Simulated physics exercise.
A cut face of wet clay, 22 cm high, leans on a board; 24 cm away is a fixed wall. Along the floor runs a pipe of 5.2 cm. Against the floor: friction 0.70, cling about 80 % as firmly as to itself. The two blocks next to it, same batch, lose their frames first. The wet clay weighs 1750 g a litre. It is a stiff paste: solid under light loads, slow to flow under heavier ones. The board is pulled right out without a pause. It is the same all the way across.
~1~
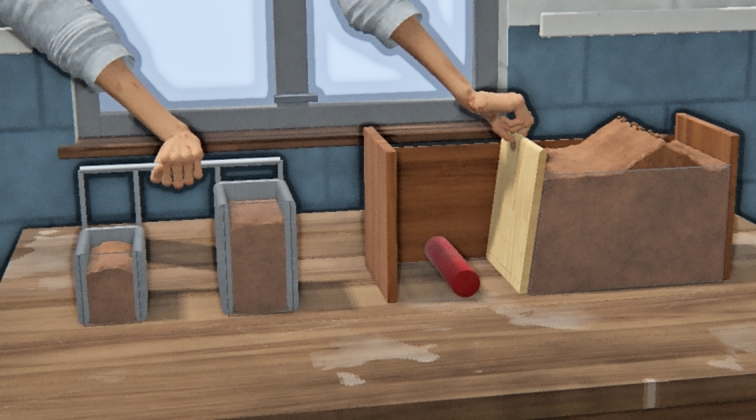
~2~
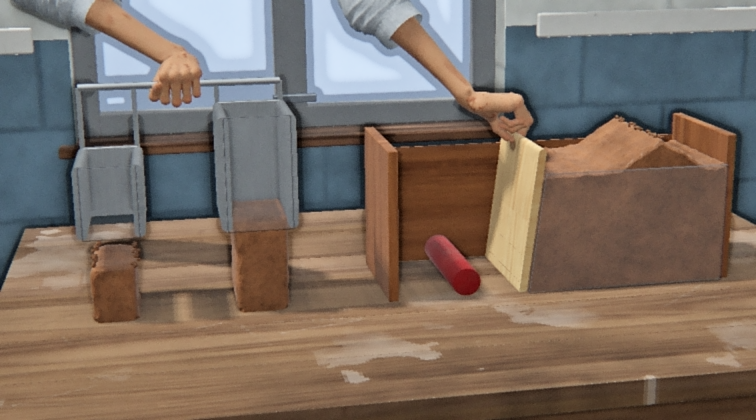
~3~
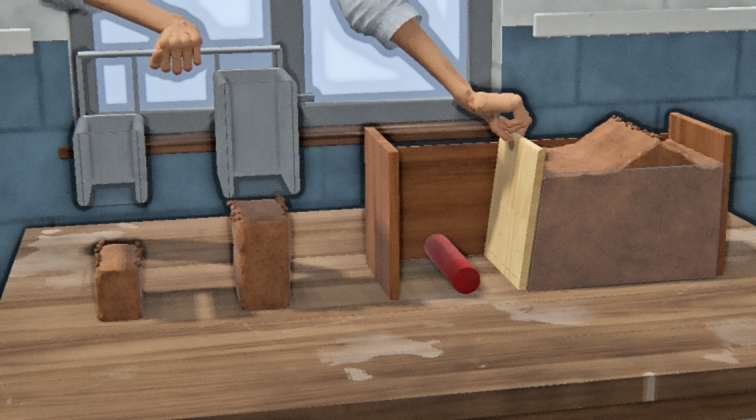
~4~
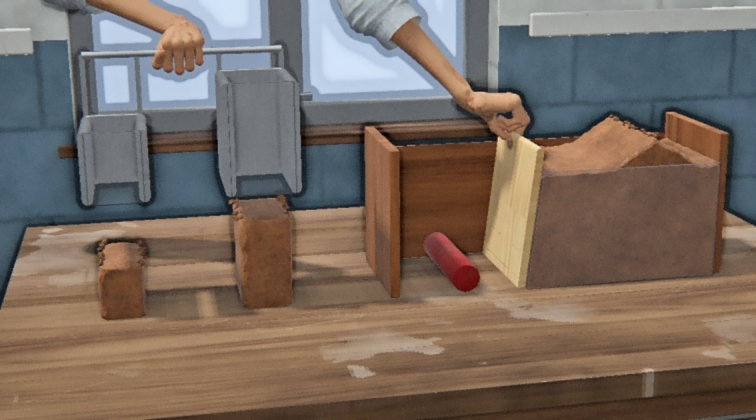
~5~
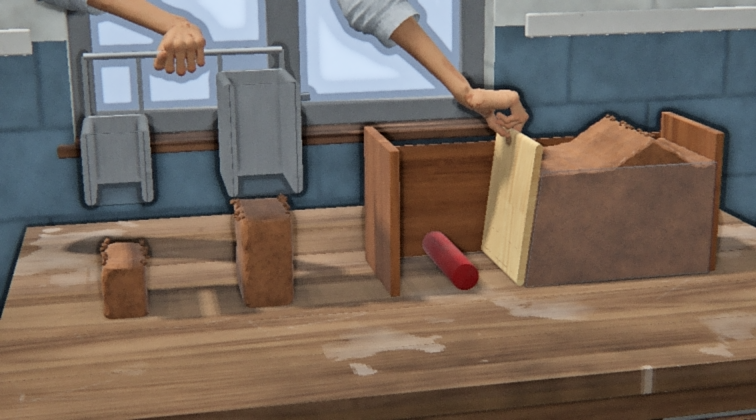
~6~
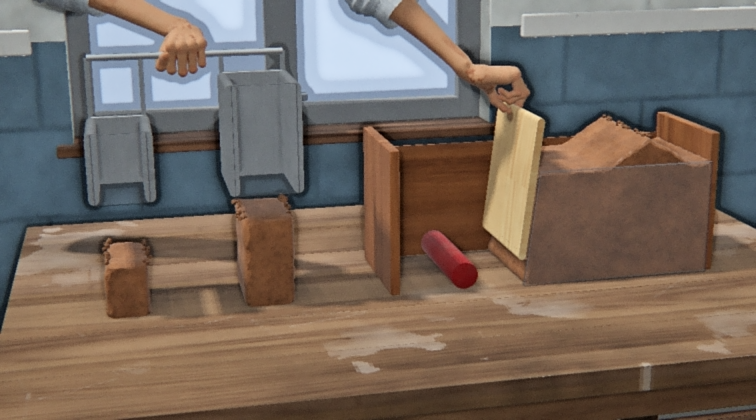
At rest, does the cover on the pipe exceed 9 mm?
Its top is showing at the end.
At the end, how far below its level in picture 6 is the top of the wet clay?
Some 0.0 cm.
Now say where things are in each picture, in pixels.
The first frame shows top of the board at (545, 174), not yet moved; crest of the wet clay at (662, 143); block heights 10 cm, 17 cm (left to right).
The second frame shows top of the board at (545, 174), not yet moved; crest of the wet clay at (660, 143); block heights 10 cm, 17 cm (left to right).
The third frame shows top of the board at (543, 173), not yet moved; crest of the wet clay at (657, 143); block heights 10 cm, 17 cm (left to right).
The fourth frame shows top of the board at (542, 172), not yet moved; crest of the wet clay at (654, 142); block heights 10 cm, 17 cm (left to right).
The fifth frame shows top of the board at (541, 168), moved 6 mm; crest of the wet clay at (651, 141); block heights 10 cm, 17 cm (left to right).
The sixth frame shows top of the board at (543, 142), moved 5.5 cm; crest of the wet clay at (648, 141); block heights 10 cm, 17 cm (left to right).
Last picture + 0.23 s, the face still stands and nothing lies on the pipe.
Last picture + 0.50 s, the face still stands and nothing lies on the pipe.
Last picture + 0.77 s, the face still stands and nothing lies on the pipe.
Last picture + 1.04 s, the face still stands and nothing lies on the pipe.
Last picture + 1.08 s, the face still stands and nothing lies on the pipe.
